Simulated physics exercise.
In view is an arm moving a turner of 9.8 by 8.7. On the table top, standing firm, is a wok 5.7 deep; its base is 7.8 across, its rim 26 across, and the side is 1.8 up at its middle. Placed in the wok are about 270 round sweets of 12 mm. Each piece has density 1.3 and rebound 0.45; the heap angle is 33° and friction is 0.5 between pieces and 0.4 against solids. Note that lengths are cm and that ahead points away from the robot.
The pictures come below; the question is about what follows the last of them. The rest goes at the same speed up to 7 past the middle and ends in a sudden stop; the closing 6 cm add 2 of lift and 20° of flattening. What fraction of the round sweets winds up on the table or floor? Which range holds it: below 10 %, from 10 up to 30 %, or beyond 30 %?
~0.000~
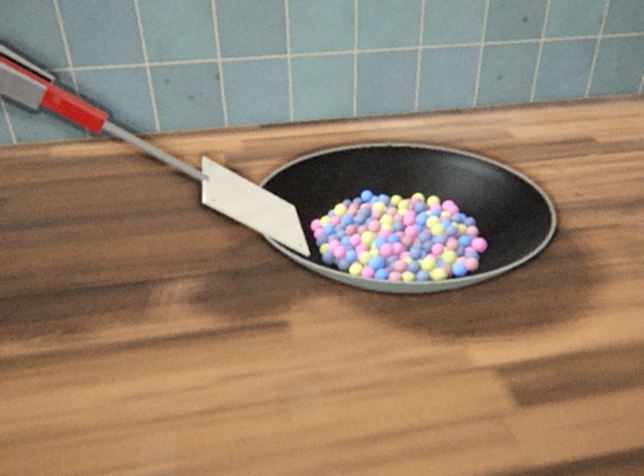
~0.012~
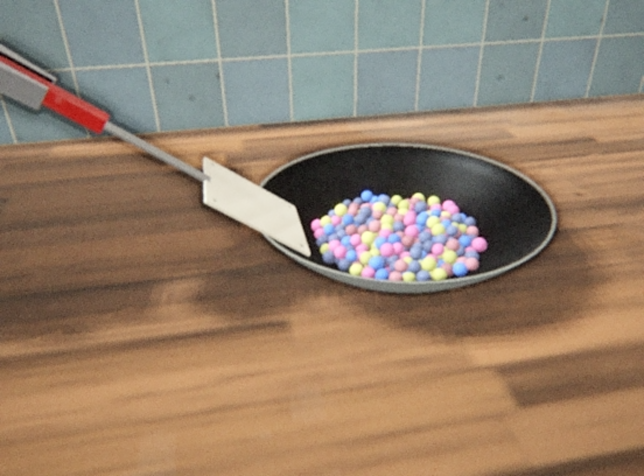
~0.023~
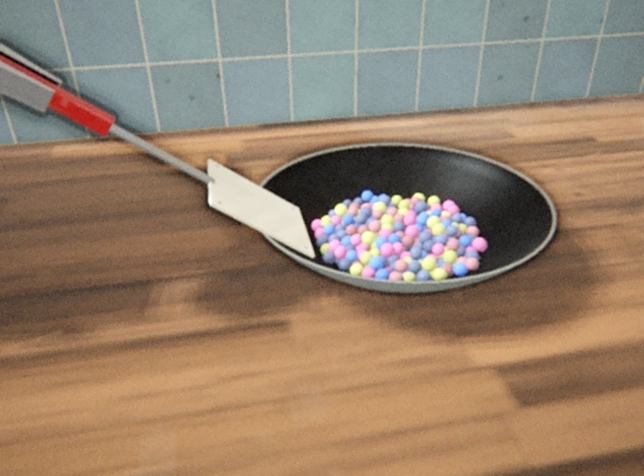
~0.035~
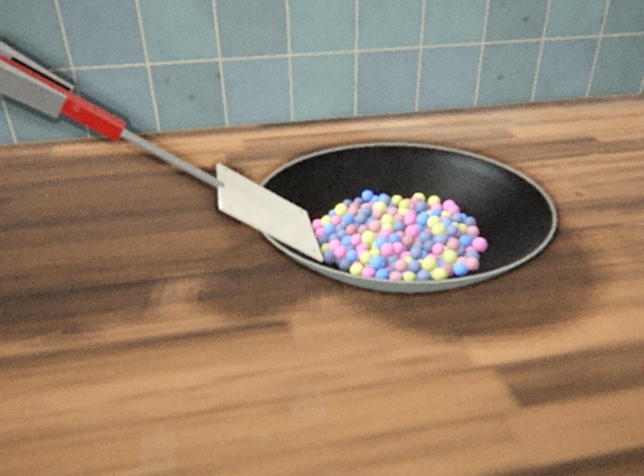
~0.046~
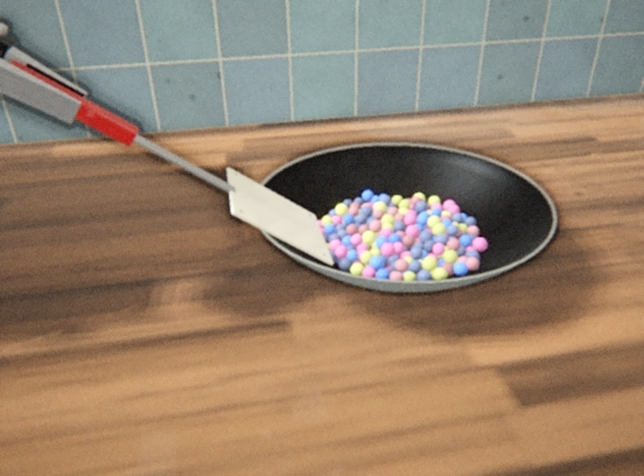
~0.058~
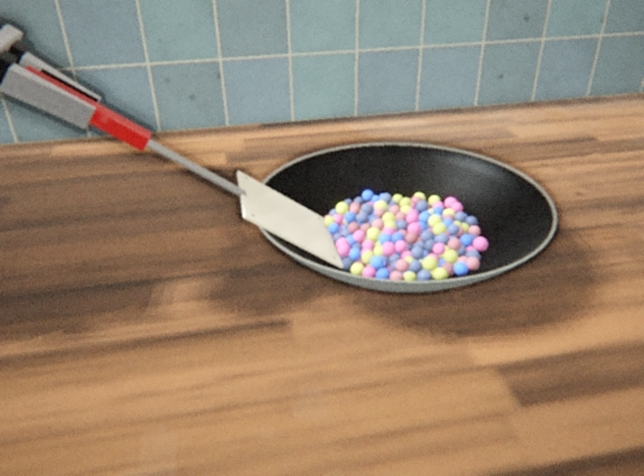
The range from 10 up to 30 %.
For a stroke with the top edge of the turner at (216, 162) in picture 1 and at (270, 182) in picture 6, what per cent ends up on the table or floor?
40 per cent.
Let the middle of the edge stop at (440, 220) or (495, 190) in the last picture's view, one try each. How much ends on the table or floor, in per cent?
5 % and 50 %.
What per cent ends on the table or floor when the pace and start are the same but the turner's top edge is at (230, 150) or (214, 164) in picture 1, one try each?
I'd say near 20 per cent for the first and near 20 per cent for the second.
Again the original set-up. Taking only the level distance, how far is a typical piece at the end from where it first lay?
I'd put it at close to 8 centimetres.
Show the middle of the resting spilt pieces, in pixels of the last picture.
Centre of the spill: Approx. (587, 231).
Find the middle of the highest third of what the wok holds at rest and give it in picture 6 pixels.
Roughly (487, 201).
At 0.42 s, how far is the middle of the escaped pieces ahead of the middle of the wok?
Around 16 centimetres ahead.
By 0.12 s, sloping 37°, highest piece 6 above the table; 270 in the wok.
By 0.19 s, sloping 30°, highest piece 8 above the table; 264 in the wok, 6 on the blade or in flight.
By 0.42 s, sloping 17°, highest piece 7 above the table; 224 in the wok, 38 on the table or floor, 8 on the blade or in flight.
By 1.47 s, sloping 17°, highest piece 6 above the table; 222 in the wok, 48 on the table or floor.
Final count, 222 in the wok, 48 on the table or floor. That is 18 % on the table or floor.
